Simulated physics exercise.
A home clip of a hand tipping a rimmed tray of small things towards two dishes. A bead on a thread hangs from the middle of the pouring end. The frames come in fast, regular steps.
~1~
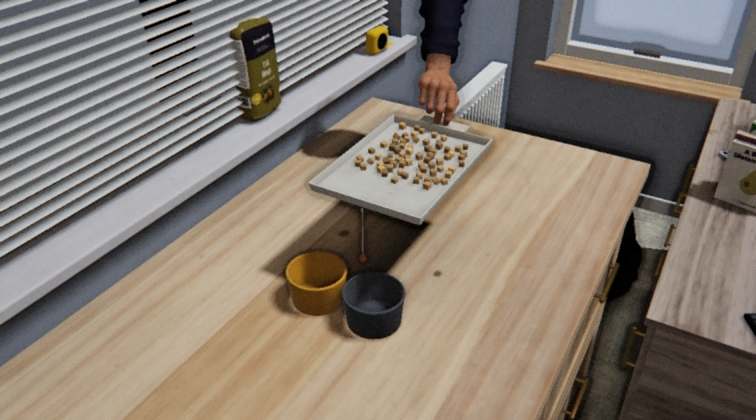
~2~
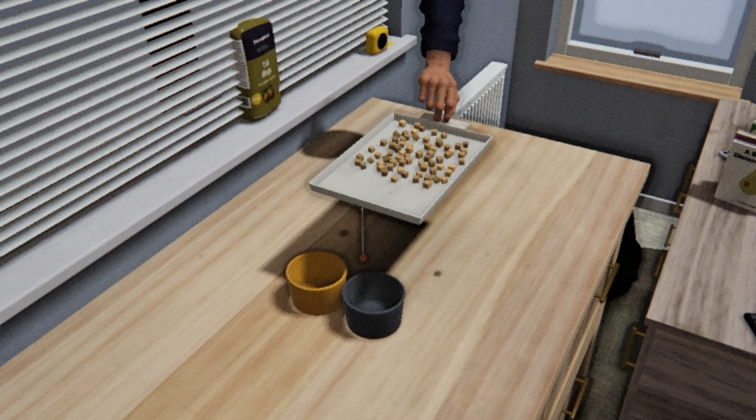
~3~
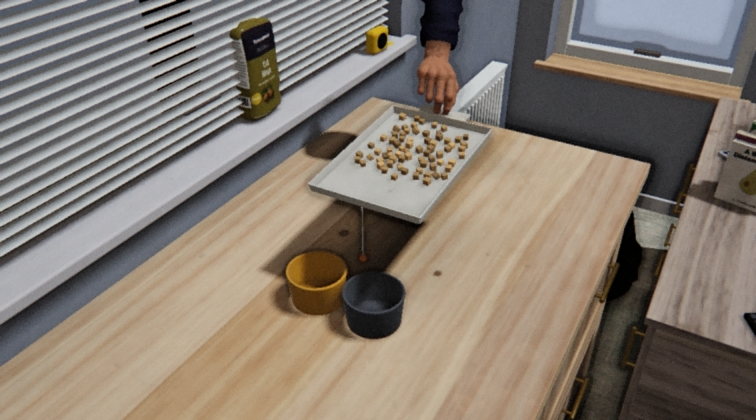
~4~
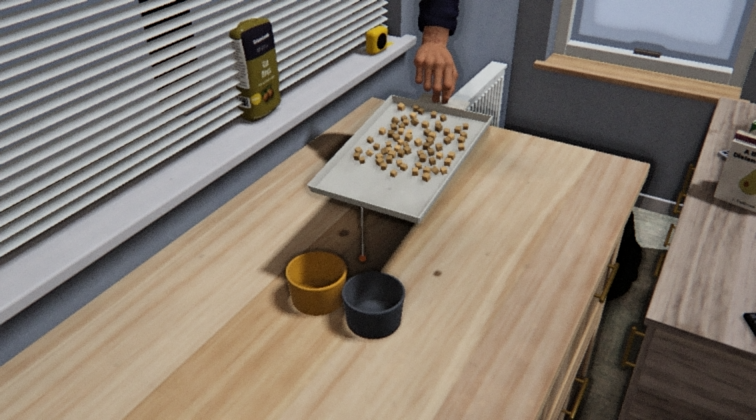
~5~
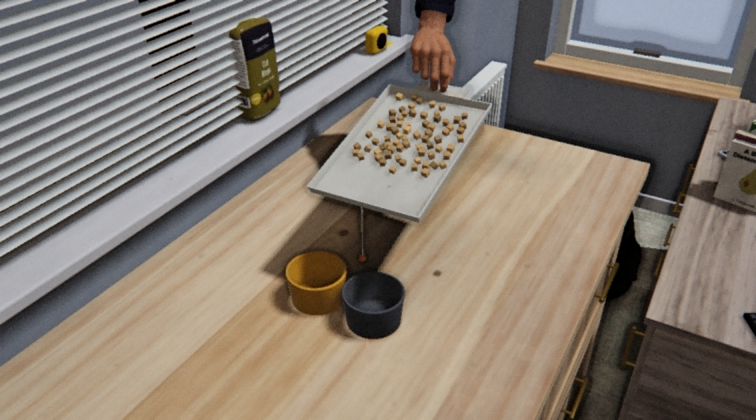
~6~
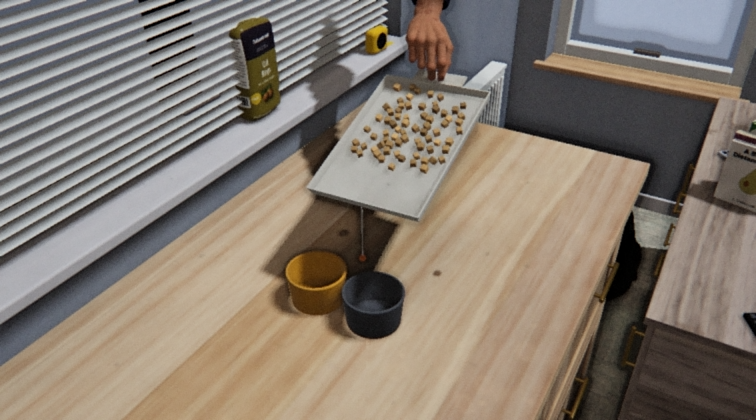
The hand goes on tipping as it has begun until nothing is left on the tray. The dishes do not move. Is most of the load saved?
Together they catch more than half.
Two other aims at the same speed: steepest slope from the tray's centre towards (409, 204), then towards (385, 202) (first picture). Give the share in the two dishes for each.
First some 40, then 60 per cent.
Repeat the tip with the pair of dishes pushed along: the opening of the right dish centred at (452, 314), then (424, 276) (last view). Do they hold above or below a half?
In turn: Under half; not half.
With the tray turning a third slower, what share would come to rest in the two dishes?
Near 80 %.
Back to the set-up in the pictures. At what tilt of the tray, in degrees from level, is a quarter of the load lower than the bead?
Roughly 85°.
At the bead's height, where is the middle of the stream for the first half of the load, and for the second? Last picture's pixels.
First near (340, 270), later near (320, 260).
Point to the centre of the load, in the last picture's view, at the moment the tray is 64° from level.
Around (347, 191).
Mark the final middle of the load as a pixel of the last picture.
Around (322, 295).
Soon, tray tipped steeply; most on the tray; about a quarter in the air.
A while on, tray tipped past a quarter turn; about two thirds on the tray; a small part in the right dish; a small part in the left dish; a small part outside both; a small part in the air.
Towards the end, tray tipped past a quarter turn; about a third in the right dish; about half in the left dish; a small part outside both; a stray few in the air.
Finally, tray tipped past a quarter turn; about a third in the right dish; about half in the left dish; a small part outside both; a stray few in the air.
